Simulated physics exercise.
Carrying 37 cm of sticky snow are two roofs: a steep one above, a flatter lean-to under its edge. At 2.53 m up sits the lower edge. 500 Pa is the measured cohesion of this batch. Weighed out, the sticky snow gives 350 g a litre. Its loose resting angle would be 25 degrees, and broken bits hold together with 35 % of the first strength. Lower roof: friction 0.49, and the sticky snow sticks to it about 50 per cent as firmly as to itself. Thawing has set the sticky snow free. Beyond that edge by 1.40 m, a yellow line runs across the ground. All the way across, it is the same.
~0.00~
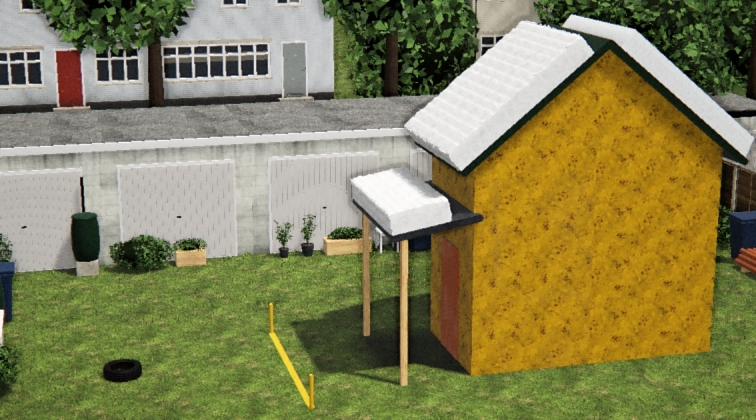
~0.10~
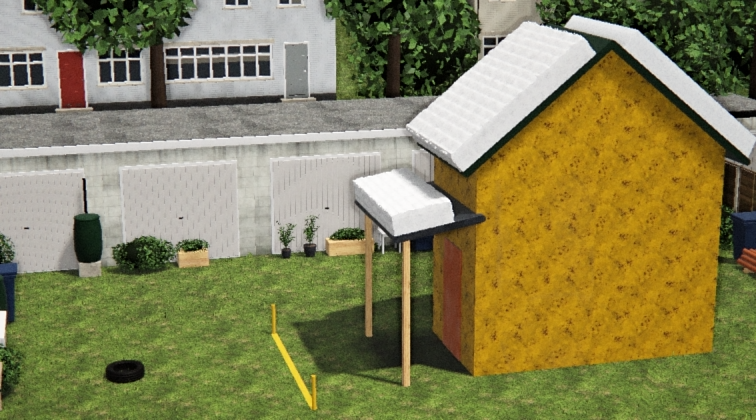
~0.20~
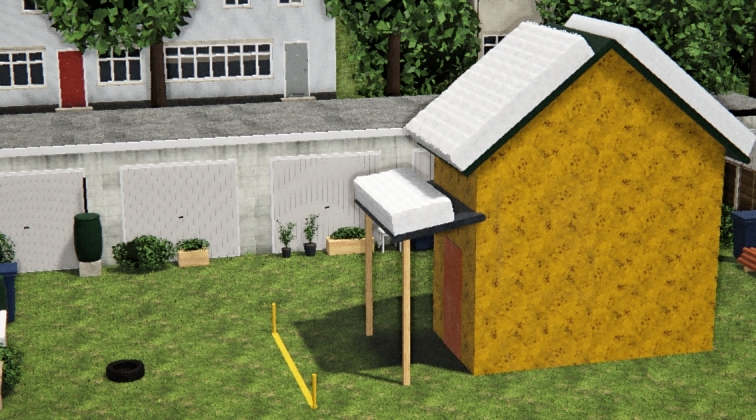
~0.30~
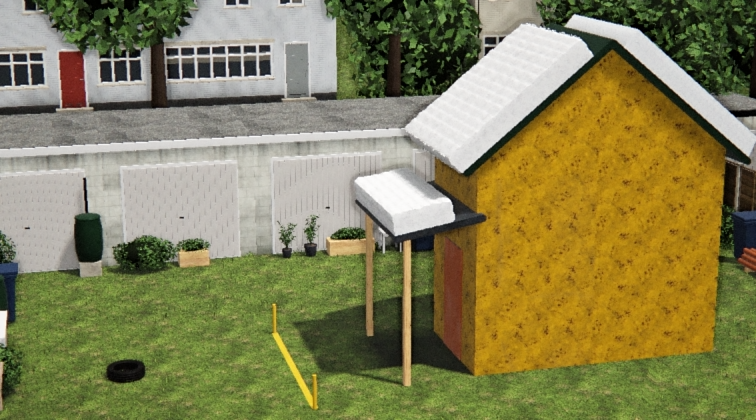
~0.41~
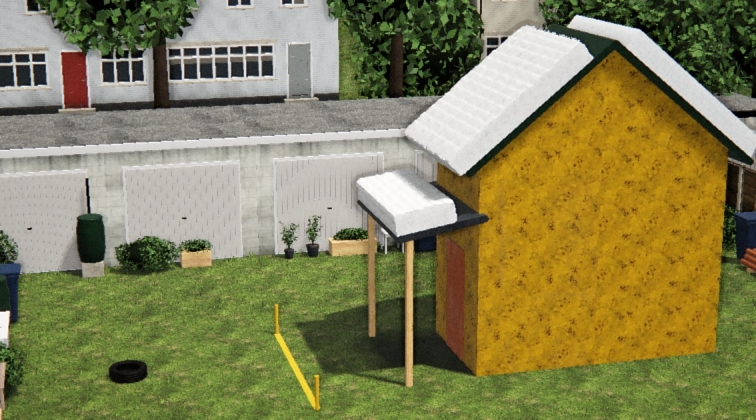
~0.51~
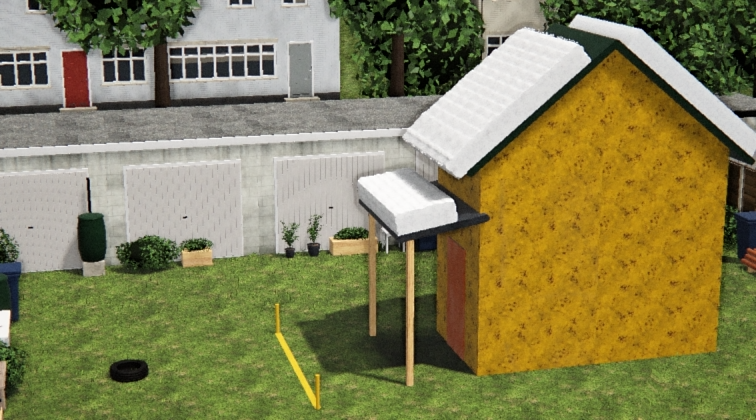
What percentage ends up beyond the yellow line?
About 31 %.
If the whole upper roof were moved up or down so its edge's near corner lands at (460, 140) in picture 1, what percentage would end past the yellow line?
Result: Near 45 %.
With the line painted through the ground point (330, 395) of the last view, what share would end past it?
Estimate: Close to 40 in a hundred.
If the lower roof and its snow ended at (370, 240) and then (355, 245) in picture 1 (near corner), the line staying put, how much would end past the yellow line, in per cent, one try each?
Try 1: Near 18 %; try 2: Near 12 %.
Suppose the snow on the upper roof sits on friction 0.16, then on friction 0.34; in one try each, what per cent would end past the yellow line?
It would be 60 % the first time and 50 % the second.
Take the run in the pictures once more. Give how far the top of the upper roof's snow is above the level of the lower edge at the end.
0.6 m or so.
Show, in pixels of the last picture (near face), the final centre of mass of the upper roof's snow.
Pretty much at (335, 345), I'd say.
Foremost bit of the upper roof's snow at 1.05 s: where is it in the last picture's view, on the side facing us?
Roughly at the pixel (430, 196).
After 1.05 s, none is below the lower edge and 0 % is past the line.
After 1.70 s, none is below the lower edge and 0 % is past the line.
After 2.35 s, 32 % is below the lower edge and 1 % is past the line.
After 3.00 s, 64 % is below the lower edge and 24 % is past the line.
After 4.30 s, at the end, 69 % is below the lower edge and 31 % is past the line.
